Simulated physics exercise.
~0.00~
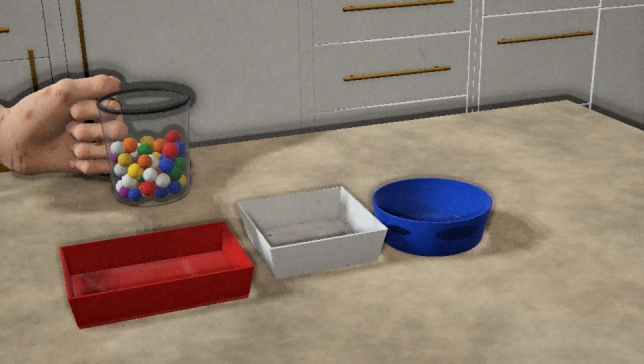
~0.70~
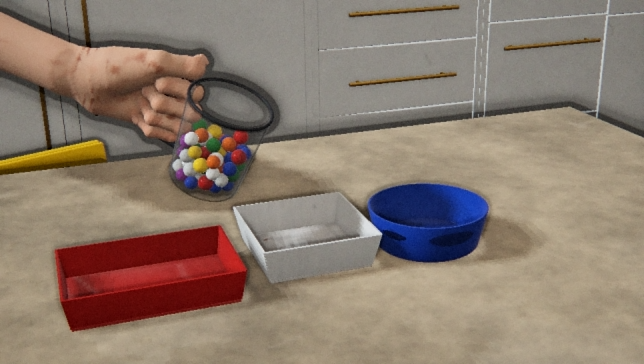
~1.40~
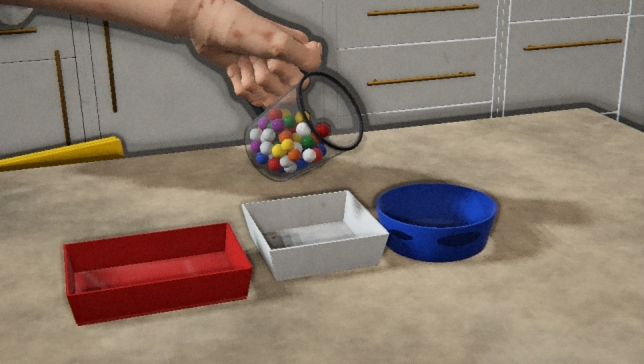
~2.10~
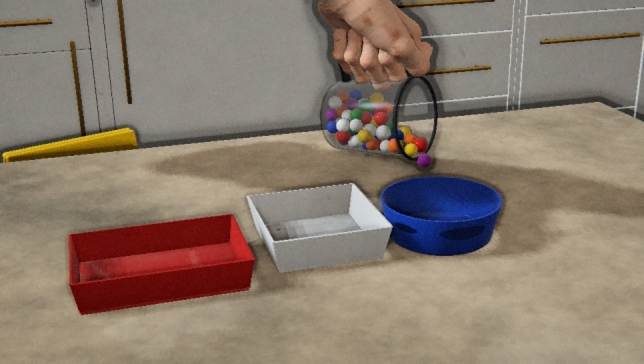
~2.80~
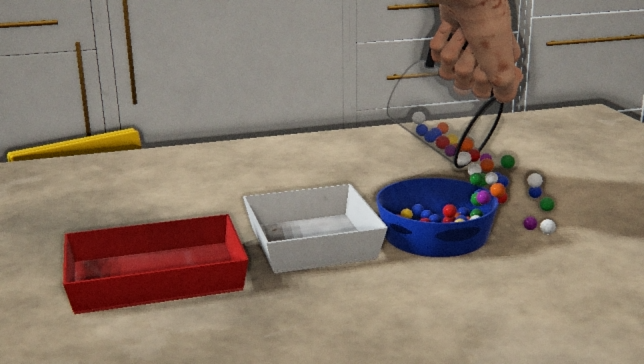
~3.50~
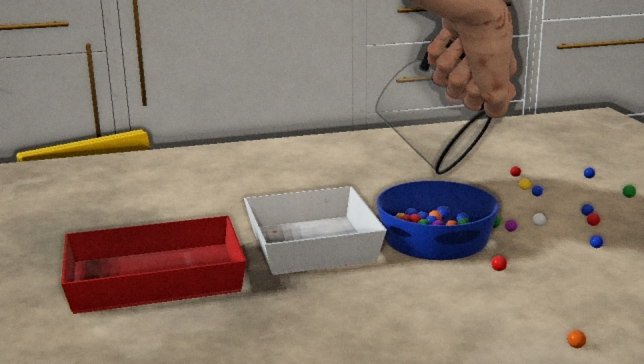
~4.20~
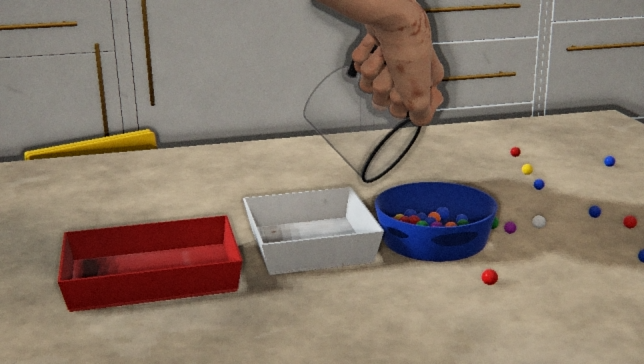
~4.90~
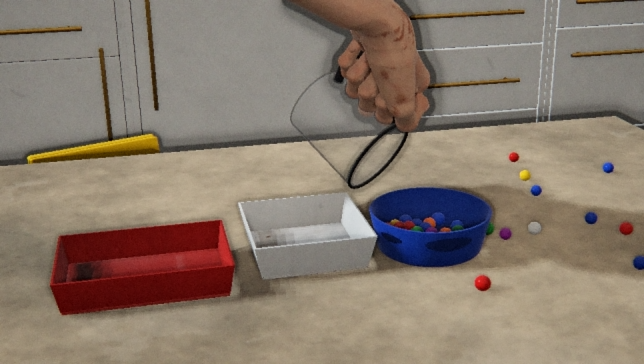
On a countertop, a hand tips colorful balls from a clear cup, filling a blue dish and scattering others.
